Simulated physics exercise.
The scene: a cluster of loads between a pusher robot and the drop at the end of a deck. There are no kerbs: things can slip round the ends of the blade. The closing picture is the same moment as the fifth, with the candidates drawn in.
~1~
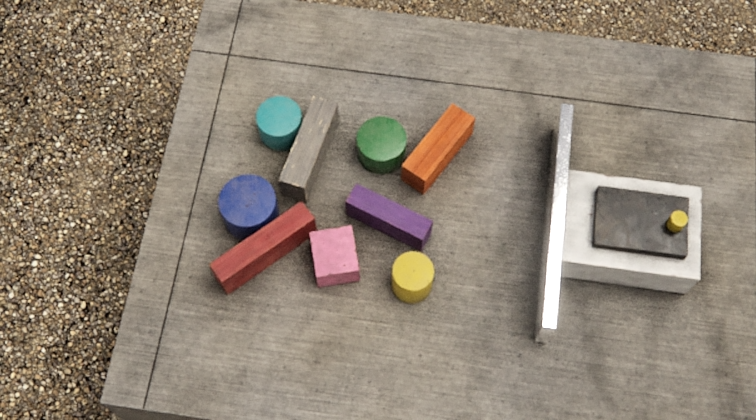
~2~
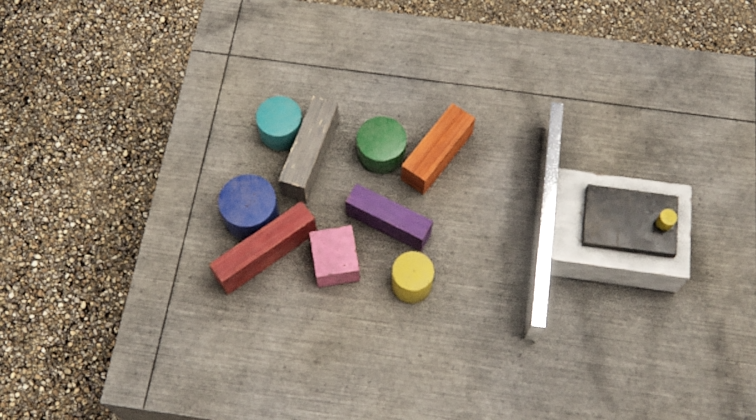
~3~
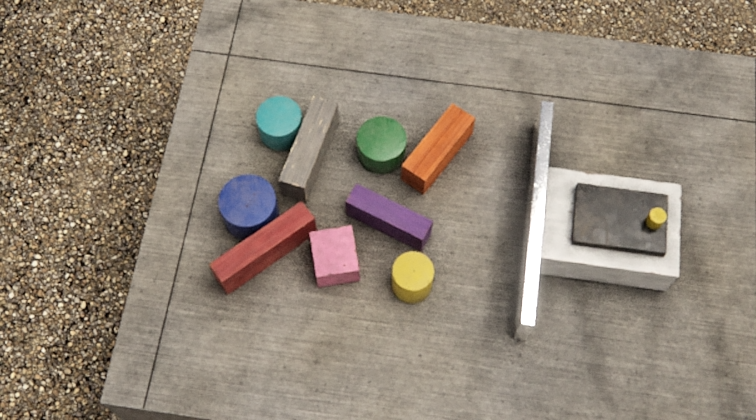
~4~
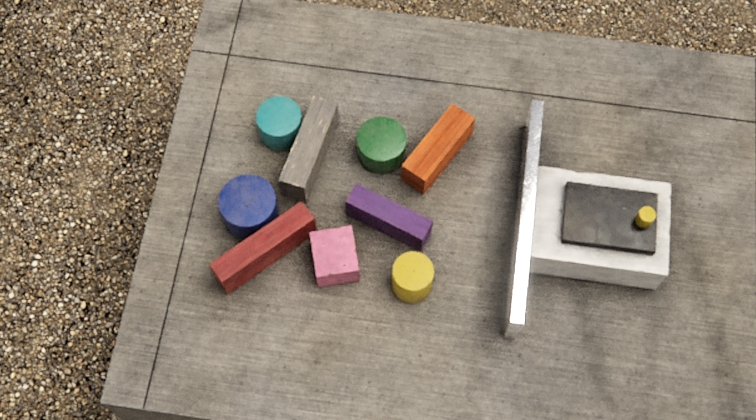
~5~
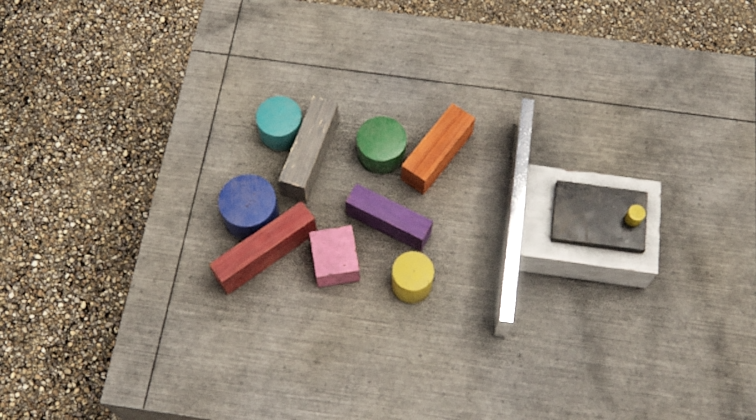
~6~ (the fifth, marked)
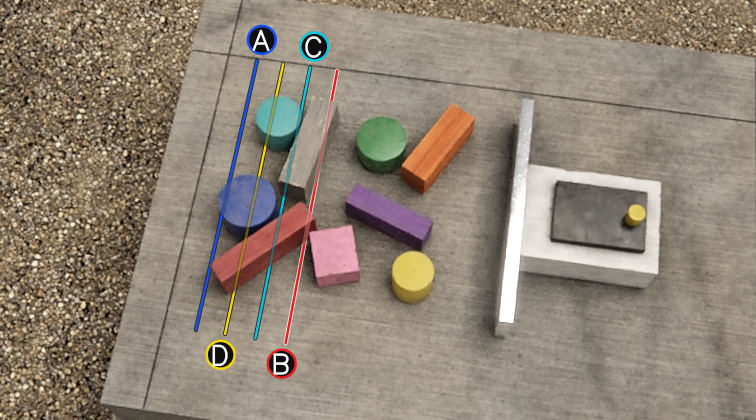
On a grey deck beside gravel, a white robot with a wide upright blade edges slowly left towards motionless coloured blocks and canisters.
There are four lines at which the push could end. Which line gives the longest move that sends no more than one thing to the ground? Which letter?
The farthest such stop is D.
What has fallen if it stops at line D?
The turquoise canister.
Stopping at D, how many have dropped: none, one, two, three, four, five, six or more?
By then, one.
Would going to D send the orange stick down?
No.
On the copy, A at (228, 187); B at (313, 199); C at (284, 195); D at (256, 191).
On D. First, robot (496, 202); yellow canister (384, 274); orange stick (408, 147).
Then, robot (400, 189); turquoise canister (211, 110); grey bar (244, 132).
Finally, robot (328, 179); turquoise canister over the edge; grey bar (180, 115); one fallen.
By contrast, A drops three; B is within the limit but short; C is within the limit but short.
